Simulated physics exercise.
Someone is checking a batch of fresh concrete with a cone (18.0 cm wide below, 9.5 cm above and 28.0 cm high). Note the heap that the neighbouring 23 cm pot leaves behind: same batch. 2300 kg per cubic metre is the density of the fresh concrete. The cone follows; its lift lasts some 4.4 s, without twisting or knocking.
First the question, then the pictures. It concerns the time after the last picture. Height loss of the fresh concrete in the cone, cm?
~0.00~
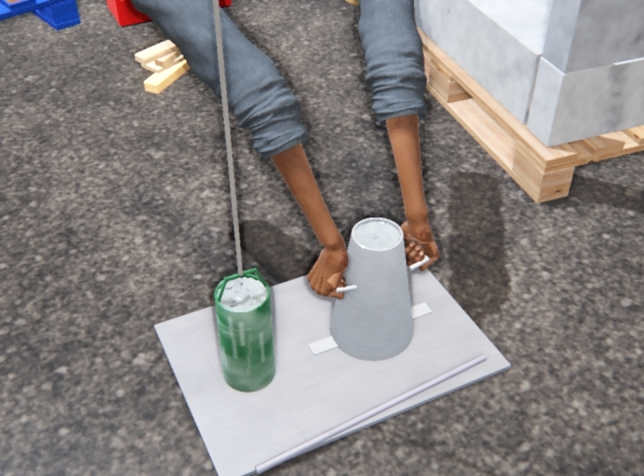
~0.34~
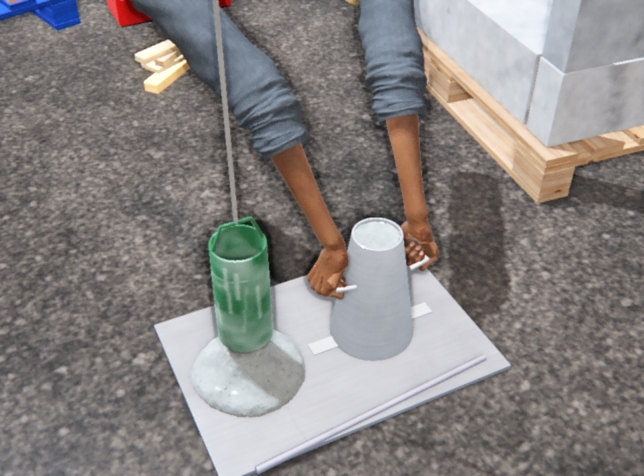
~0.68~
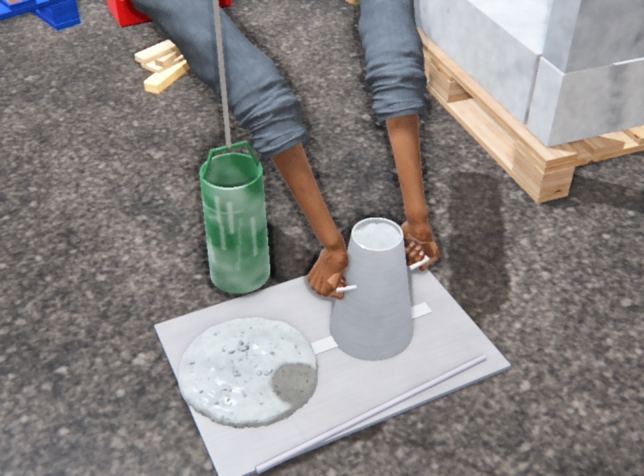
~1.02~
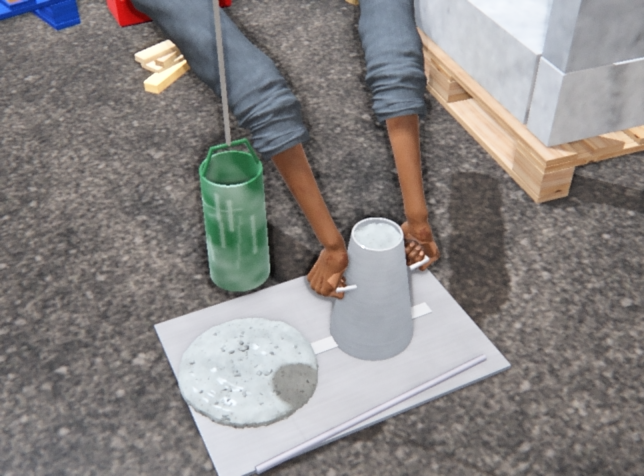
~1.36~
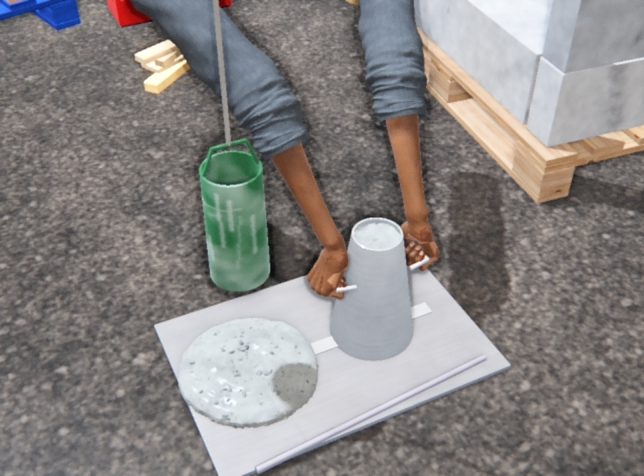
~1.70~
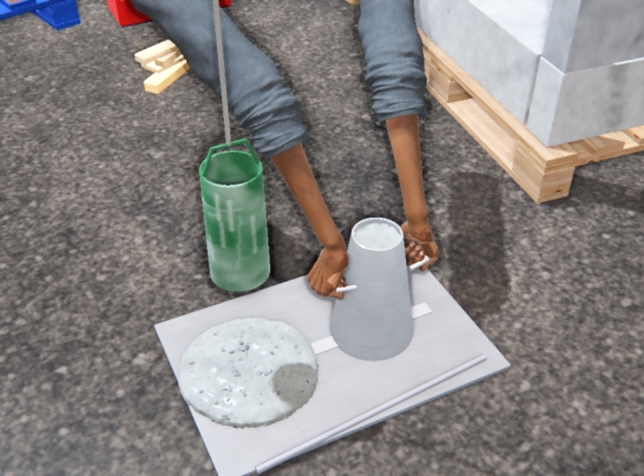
22 cm.
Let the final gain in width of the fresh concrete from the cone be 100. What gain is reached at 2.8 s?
Around 90 percent of the full gain.
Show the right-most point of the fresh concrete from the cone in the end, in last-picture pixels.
Roughly at pixel (460, 335).
By 2.8 s, the cone is up 6.6 cm; the fresh concrete has come down 20 cm to 8.1 cm and is 38 cm wide.
By 3.9 s, the cone is up 17 cm; the fresh concrete has come down 22 cm to 6.4 cm and is 40 cm wide.
By 5.0 s, the cone is up 28 cm; the fresh concrete has come down 22 cm to 6.3 cm and is 40 cm wide.
By 6.3 s, the cone is clear; the fresh concrete has come down 22 cm to 6.3 cm and is 40 cm wide.
By 6.8 s, at rest, the cone is clear; the fresh concrete has come down 22 cm to 6.3 cm and is 40 cm wide.
